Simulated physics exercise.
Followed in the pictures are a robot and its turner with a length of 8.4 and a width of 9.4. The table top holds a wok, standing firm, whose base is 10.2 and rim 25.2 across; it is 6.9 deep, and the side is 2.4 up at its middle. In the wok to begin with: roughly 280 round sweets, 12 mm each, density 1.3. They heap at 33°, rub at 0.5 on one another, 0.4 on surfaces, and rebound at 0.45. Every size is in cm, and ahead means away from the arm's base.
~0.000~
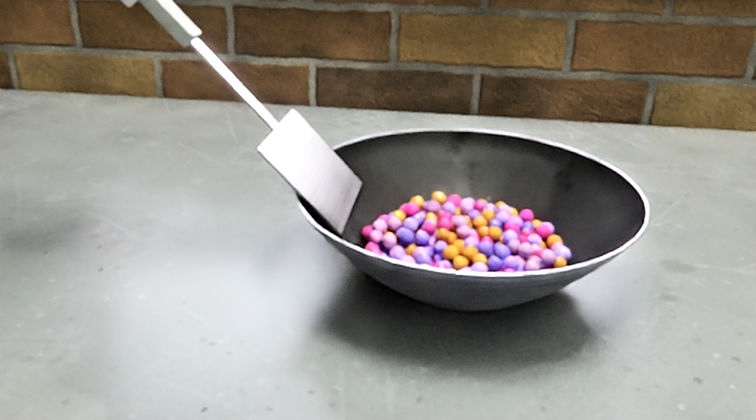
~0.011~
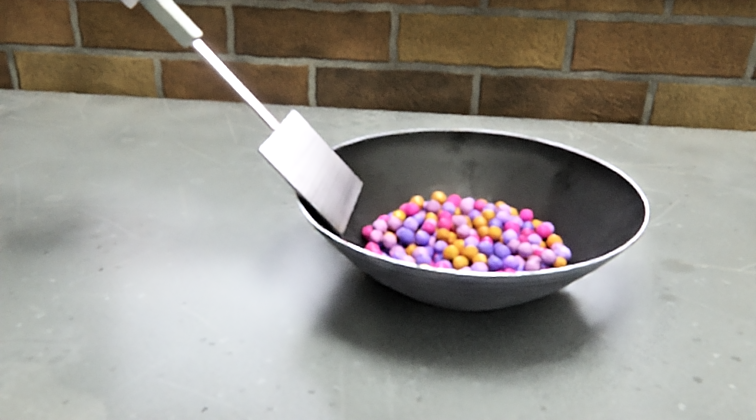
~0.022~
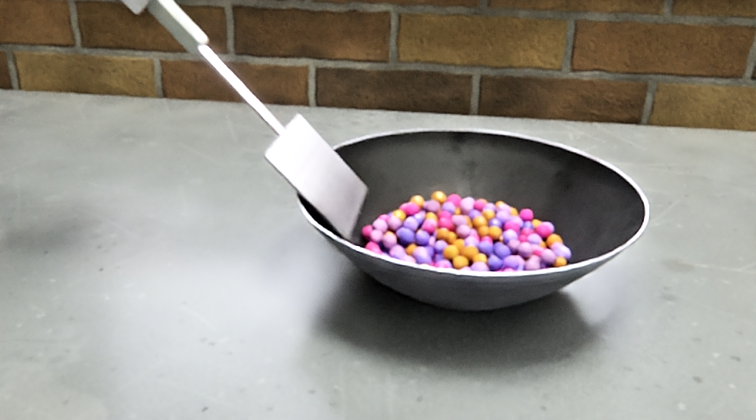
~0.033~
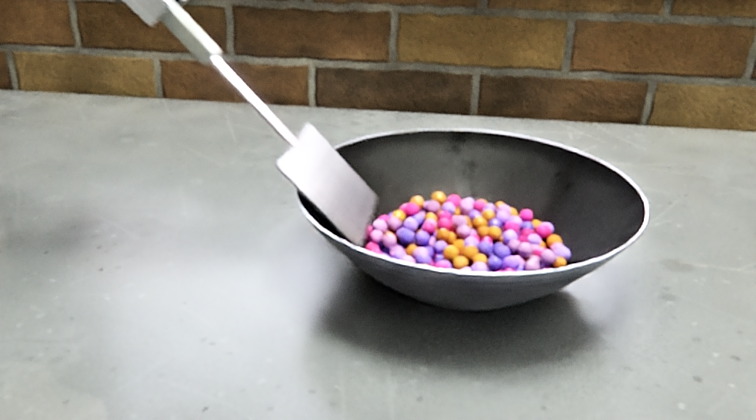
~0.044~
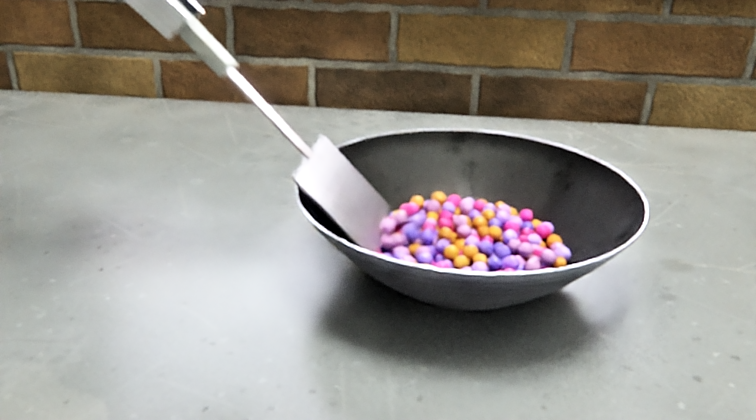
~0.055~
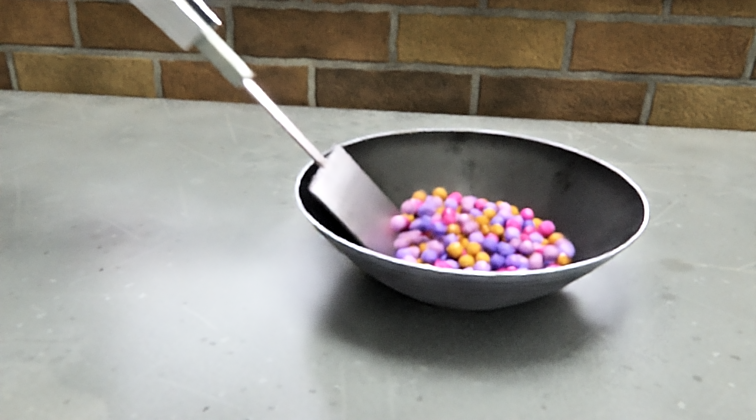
At the start, a metal turner rests against the left inner side of a dark wok holding a heap of pink, purple and orange balls. The turner then slides down and to the right, and its edge pushes into the left side of the heap, shifting the nearest balls slightly rightward.
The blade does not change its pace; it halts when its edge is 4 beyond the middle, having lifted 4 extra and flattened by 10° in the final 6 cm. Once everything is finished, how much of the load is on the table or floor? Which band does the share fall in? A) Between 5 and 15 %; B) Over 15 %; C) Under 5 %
(A) Between 5 and 15 %.
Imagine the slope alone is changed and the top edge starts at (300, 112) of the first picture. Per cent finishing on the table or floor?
I'd estimate around 5 per cent.
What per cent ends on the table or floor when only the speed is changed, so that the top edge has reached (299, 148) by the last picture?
Some 0 percent.
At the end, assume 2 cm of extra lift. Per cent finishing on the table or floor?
Close to 0 in a hundred.
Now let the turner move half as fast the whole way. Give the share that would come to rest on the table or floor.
0 %.
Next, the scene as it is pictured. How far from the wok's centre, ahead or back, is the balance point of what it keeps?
I'd say it's roughly 4.0 cm toward the front.
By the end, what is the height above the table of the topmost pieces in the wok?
It reaches about 6.5 cm.
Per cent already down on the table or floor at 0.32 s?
About 4 per cent.
By 0.08 s, sloping 47°, highest piece 7 above the table; 285 in the wok.
By 0.11 s, sloping 43°, highest piece 8 above the table; 285 in the wok.
By 0.32 s, sloping 37°, highest piece 11 above the table; 266 in the wok, 9 on the table or floor, 10 on the blade or in flight.
By 1.37 s, sloping 37°, highest piece 7 above the table; 265 in the wok, 20 on the table or floor.
Final count, 265 in the wok, 20 on the table or floor. That is 7 % on the table or floor.
